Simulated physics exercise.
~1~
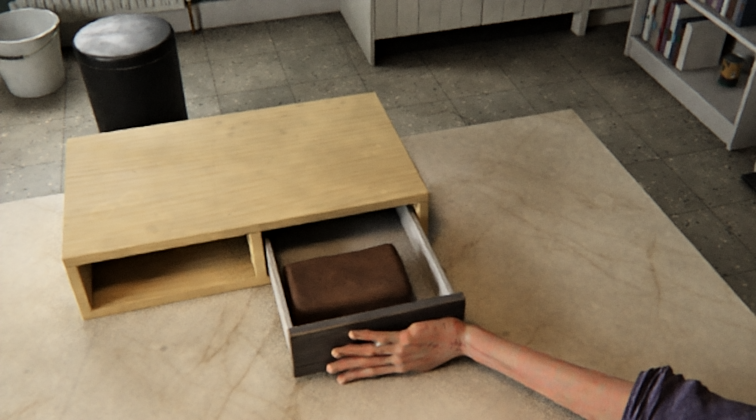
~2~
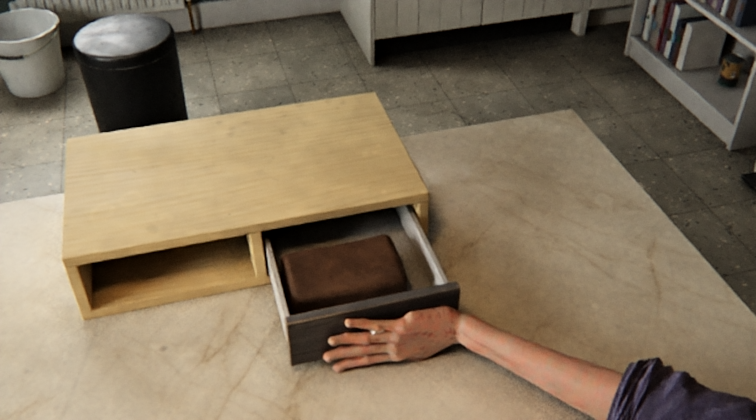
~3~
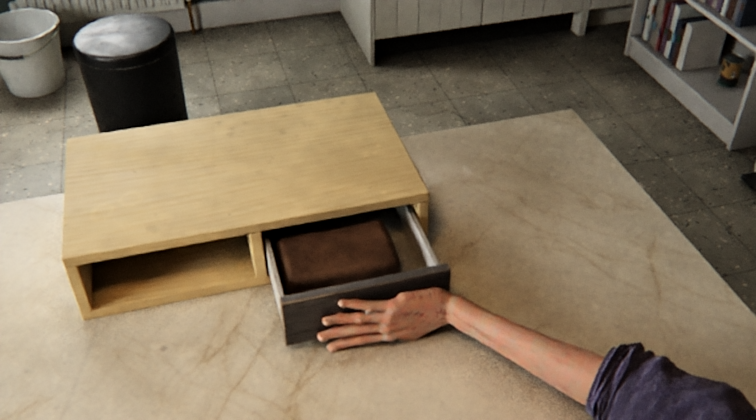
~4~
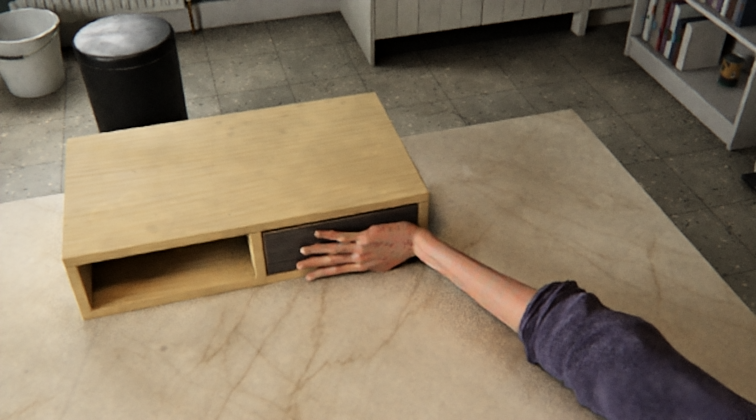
A hand pushes a dark drawer holding a brown loaf into a wooden chest until it shuts flush.
